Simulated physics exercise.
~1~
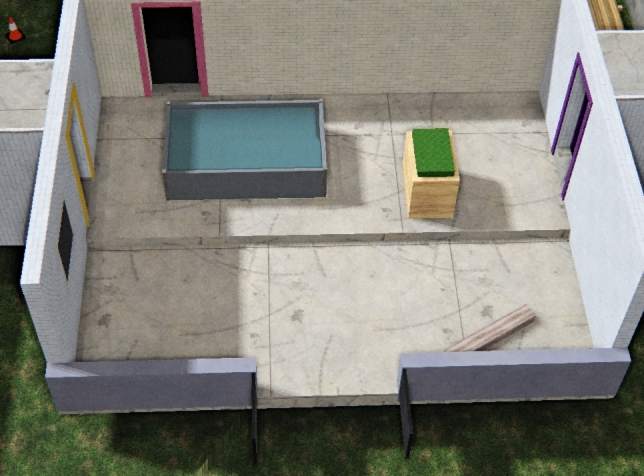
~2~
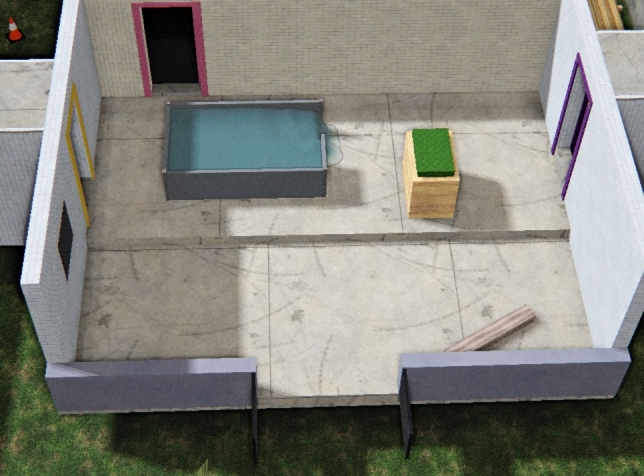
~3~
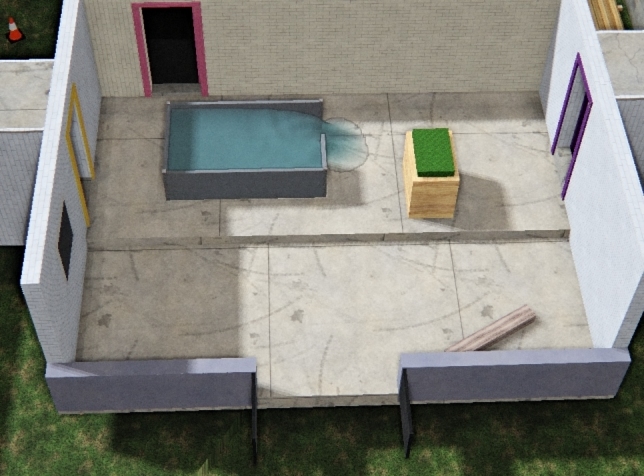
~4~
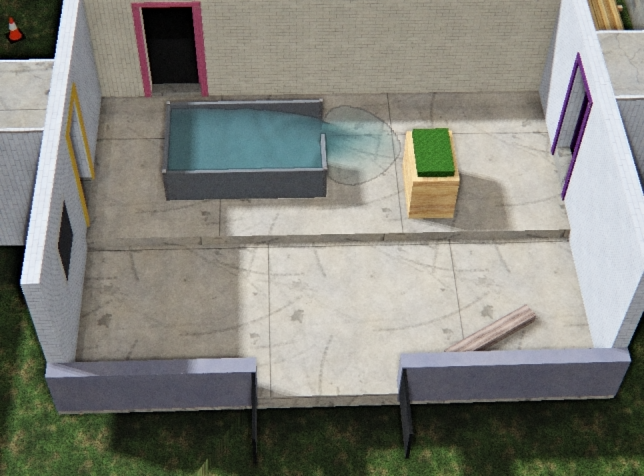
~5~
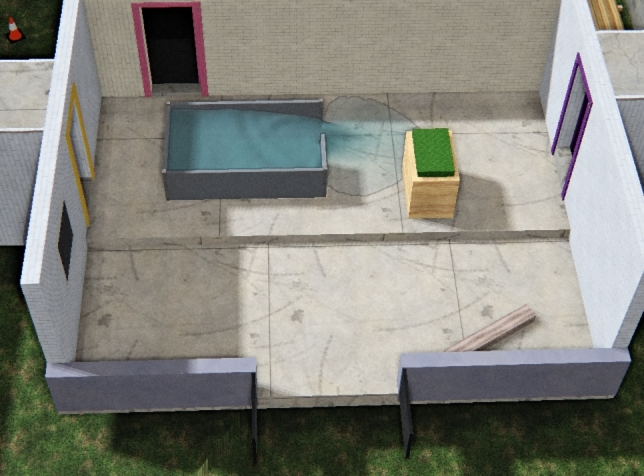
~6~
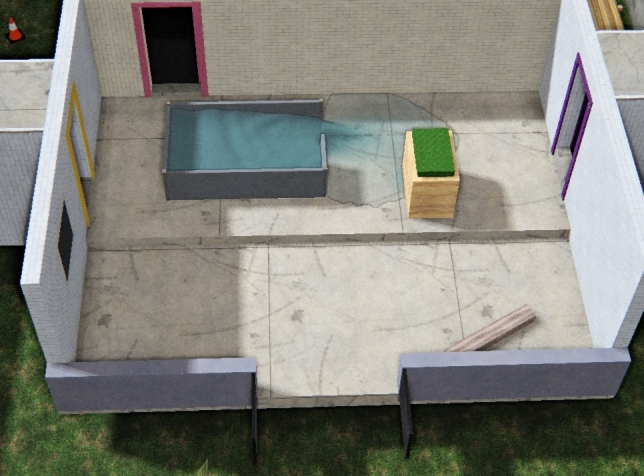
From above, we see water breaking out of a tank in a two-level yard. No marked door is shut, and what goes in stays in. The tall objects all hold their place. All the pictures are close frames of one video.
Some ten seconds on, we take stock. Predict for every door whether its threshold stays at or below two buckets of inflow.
In order: The pink door will allow in no excess, the yellow door will allow in no excess, the purple door will allow in no excess.
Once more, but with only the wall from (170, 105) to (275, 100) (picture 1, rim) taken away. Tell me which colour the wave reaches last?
My pick: The one in purple.
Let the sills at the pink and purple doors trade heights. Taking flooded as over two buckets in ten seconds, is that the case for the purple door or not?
Purple door: Tops the threshold.
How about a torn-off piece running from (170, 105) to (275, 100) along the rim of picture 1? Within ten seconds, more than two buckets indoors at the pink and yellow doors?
As I see it, the pink door tops the mark and the yellow door stays short of it too.
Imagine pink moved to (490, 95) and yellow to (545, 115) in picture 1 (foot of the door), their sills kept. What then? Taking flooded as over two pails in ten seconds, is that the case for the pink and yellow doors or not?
Pink door: Over the limit; yellow door: Over the limit.
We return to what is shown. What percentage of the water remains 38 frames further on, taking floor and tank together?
About 100 per cent.
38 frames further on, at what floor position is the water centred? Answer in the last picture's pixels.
About (401, 193).
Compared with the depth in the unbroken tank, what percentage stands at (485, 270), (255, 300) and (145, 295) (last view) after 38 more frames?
About 4, 0, 0 %.
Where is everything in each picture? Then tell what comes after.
Still water in the tank at (245, 139), in the first frame.
Water pours out at (320, 136) and has run to (328, 127), in the second frame.
The front is at (361, 160), out from the gap at (320, 138), in the third frame.
The front is at (395, 152), out from the gap at (320, 138), in the fourth frame.
Water pours out at (320, 138) and has run to a hidden place, in the fifth frame.
Water pours out at (320, 138) and has run to a hidden place, in the sixth frame.
A moment on, water covers 20 % of the floor; the pink door not reached, the yellow door not reached, the purple door not reached.
Next, water covers 25 % of the floor; the pink door not reached, the yellow door not reached, the purple door wet at the sill, nothing in.
Then, water covers 35 % of the floor; the pink door not reached, the yellow door not reached, the purple door wet at the sill, nothing in.
Later, water covers 50 % of the floor; the pink door not reached, the yellow door not reached, the purple door wet at the sill, nothing in.
In the end, water covers 75 % of the floor; the pink door wet at the sill, nothing in, the yellow door not reached, the purple door wet at the sill, nothing in.
